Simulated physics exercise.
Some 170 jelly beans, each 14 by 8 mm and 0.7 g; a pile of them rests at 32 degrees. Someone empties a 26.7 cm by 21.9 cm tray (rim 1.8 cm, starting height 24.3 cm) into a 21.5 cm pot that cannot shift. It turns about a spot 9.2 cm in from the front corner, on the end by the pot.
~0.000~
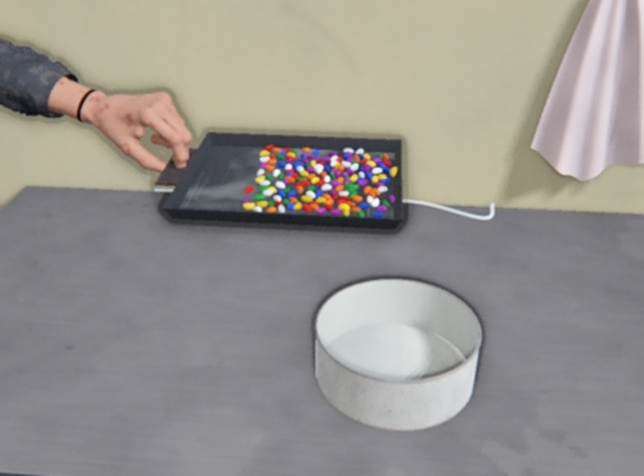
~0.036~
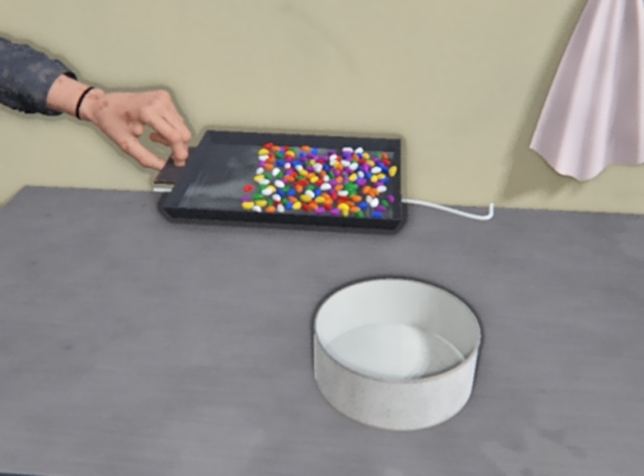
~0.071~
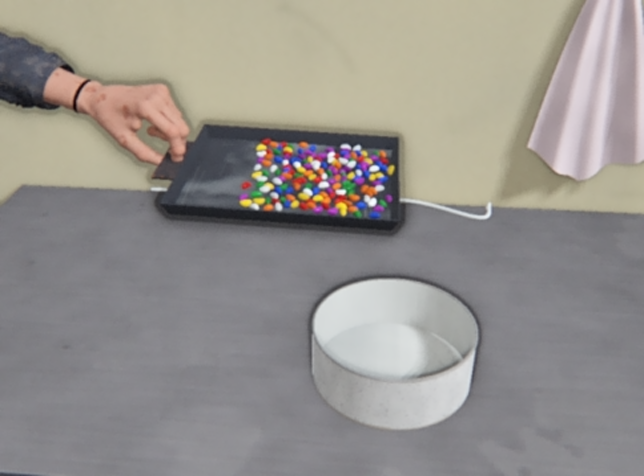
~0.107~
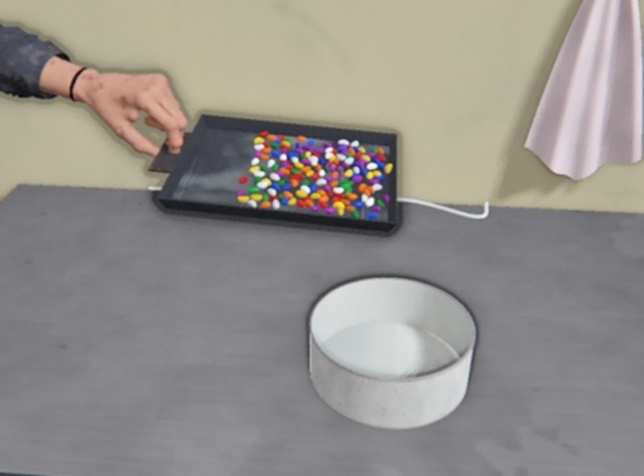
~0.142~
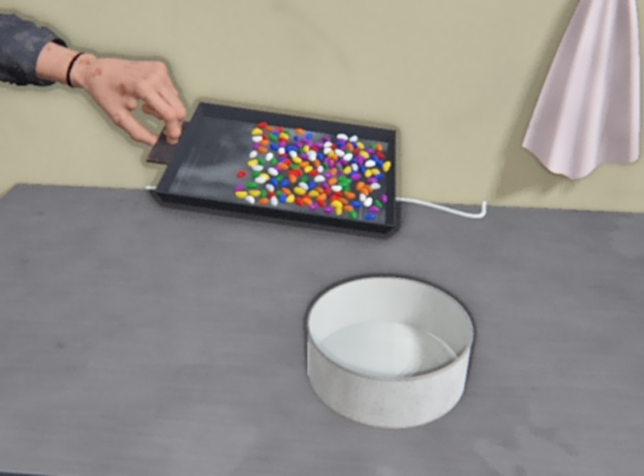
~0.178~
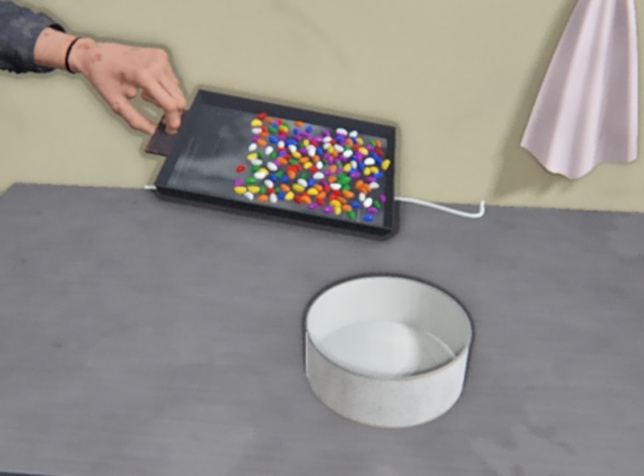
A black tray of multicoloured jelly beans, gripped at its left end by a hand in a dark sleeve and black wristband, starts level and tilts steadily faster, its left end rising and right front corner lowest, while the view drifts very slightly. The scene is a grey worktop against a pale yellowish wall, seen from slightly above. A round whitish pot stands in front, with a white cable behind and pale pink cloth hanging at right.
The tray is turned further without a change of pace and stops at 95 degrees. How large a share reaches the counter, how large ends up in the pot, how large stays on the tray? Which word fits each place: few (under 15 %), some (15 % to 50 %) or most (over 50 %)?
Counter gets few; pot gets most; tray gets few.
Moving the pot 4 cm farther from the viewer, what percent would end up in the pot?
Then about 90 per cent.
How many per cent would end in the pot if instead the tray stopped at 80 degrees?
100 per cent.
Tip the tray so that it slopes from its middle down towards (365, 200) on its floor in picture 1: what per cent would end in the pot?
Estimate: Some 95 per cent.
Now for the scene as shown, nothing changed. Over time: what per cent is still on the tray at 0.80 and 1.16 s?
In order, 35 and 0.
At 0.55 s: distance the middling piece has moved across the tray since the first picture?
By then it sits near 8 cm from where it began.
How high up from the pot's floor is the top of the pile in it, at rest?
Some 2.0 cm above the floor.
Then, at 0.55 s, tilt 52 degrees; the tray holds 100 %, the pot 0 %.
After 0.80 s, tilt 79 degrees; the tray holds 35 %, the pot 30 %.
After 1.16 s, tilt 95 degrees; the tray holds 0 %, the pot 100 %.
By 1.8 s all is still; counter 0 %, pot 100 %, tray 0 %.
